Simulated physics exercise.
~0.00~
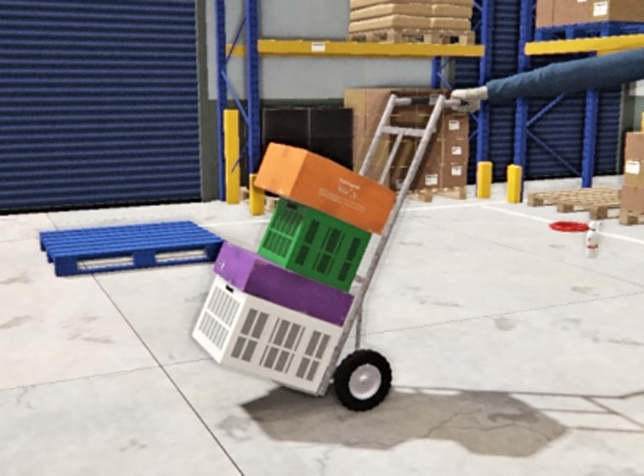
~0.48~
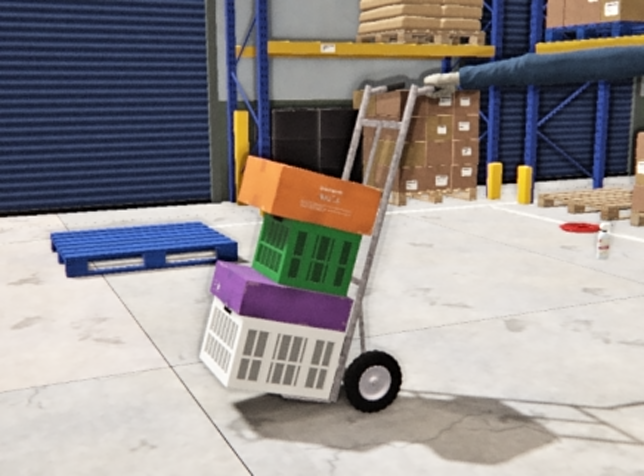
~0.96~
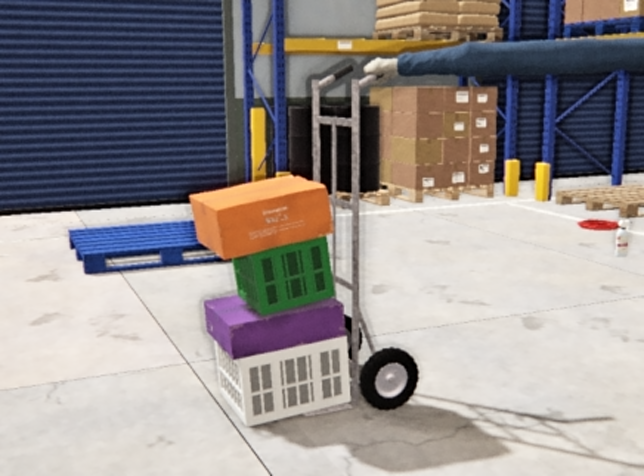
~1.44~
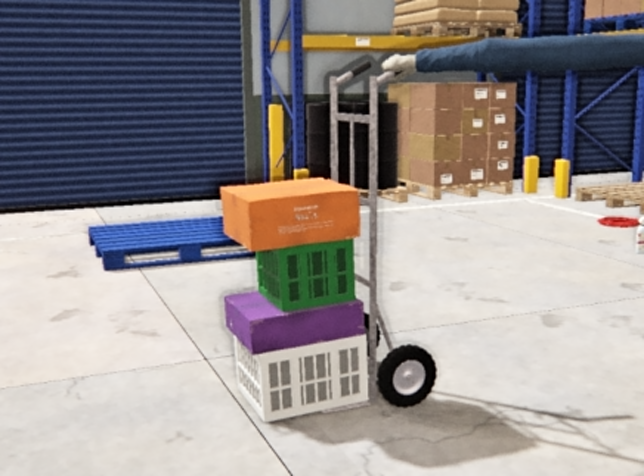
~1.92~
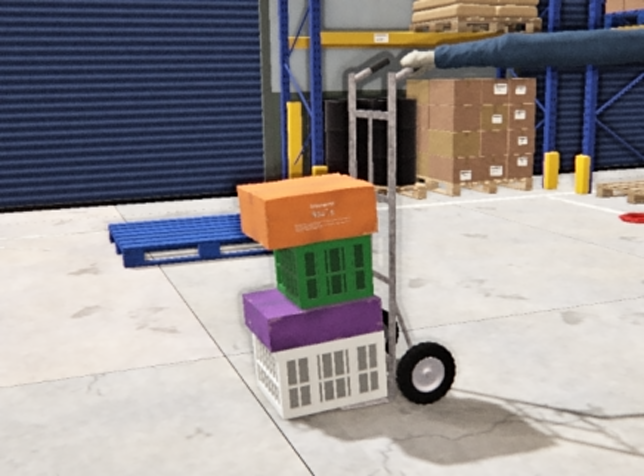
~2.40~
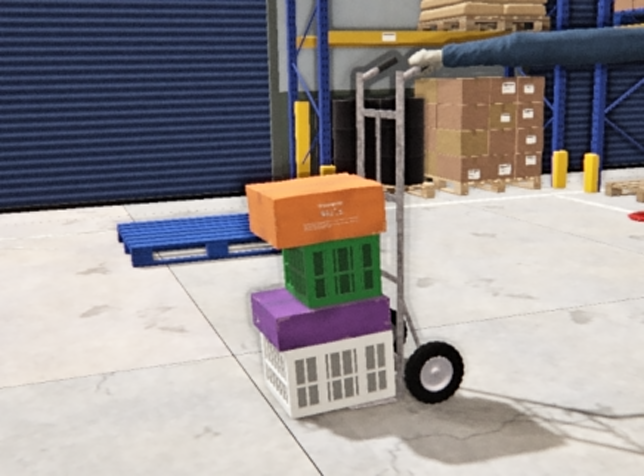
In a warehouse with a blue shutter, pallet racking and stacked cartons, a sack truck is seen from the side on a pale concrete floor. It leans back to the right, held by a sleeved arm, carrying a white crate at the bottom, then a purple parcel, a green crate and an orange box. The arm swings the truck upright until its plate meets the floor, and the orange box juts out to the left. The load settles slightly as the truck stands still. It ends with all four stacked, the hand still at the handle.
